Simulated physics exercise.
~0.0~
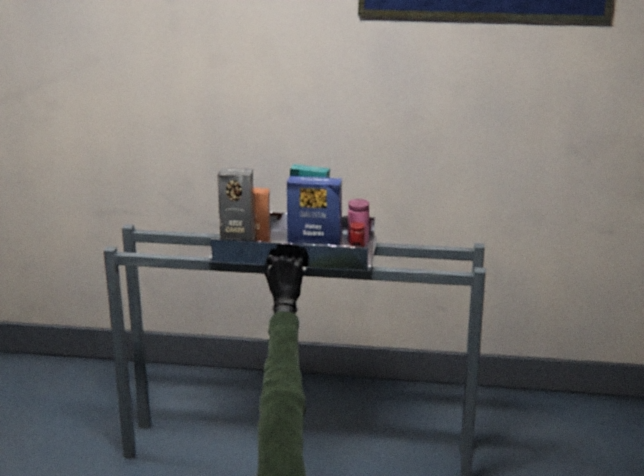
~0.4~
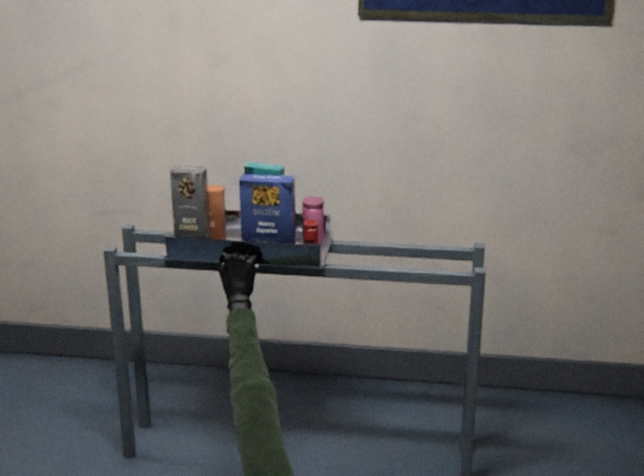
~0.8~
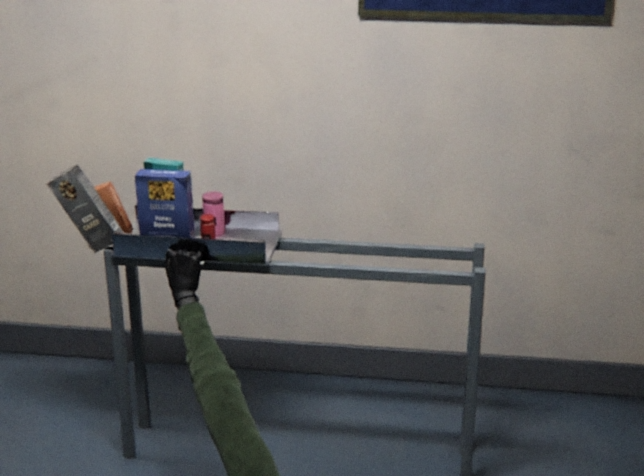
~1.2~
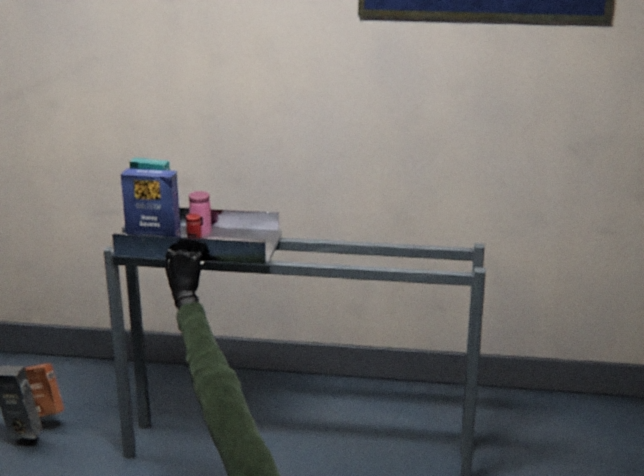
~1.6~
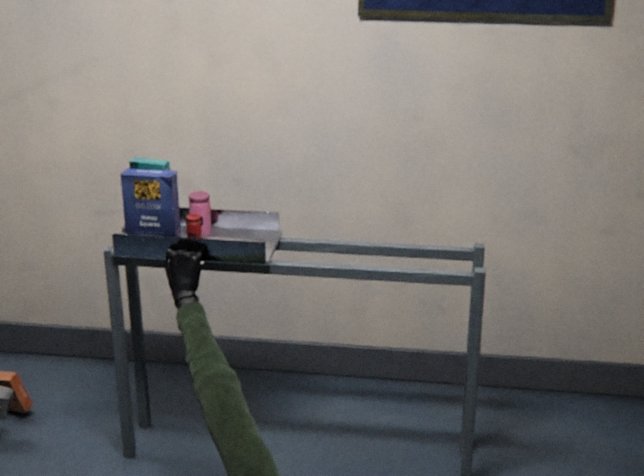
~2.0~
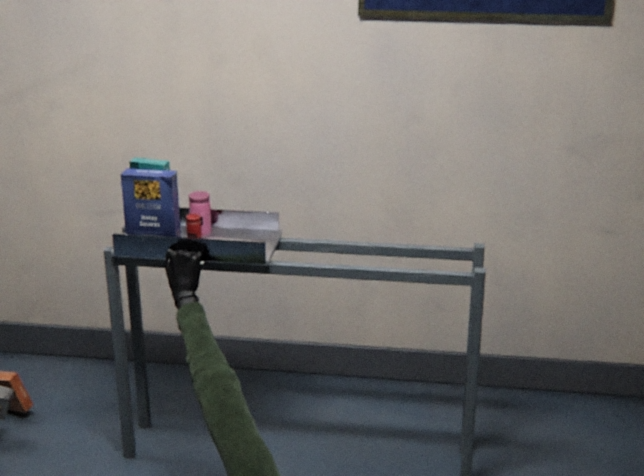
Gloved hand sliding a loaded tray left along rails, grey carton and orange packet toppling off the end onto the floor.
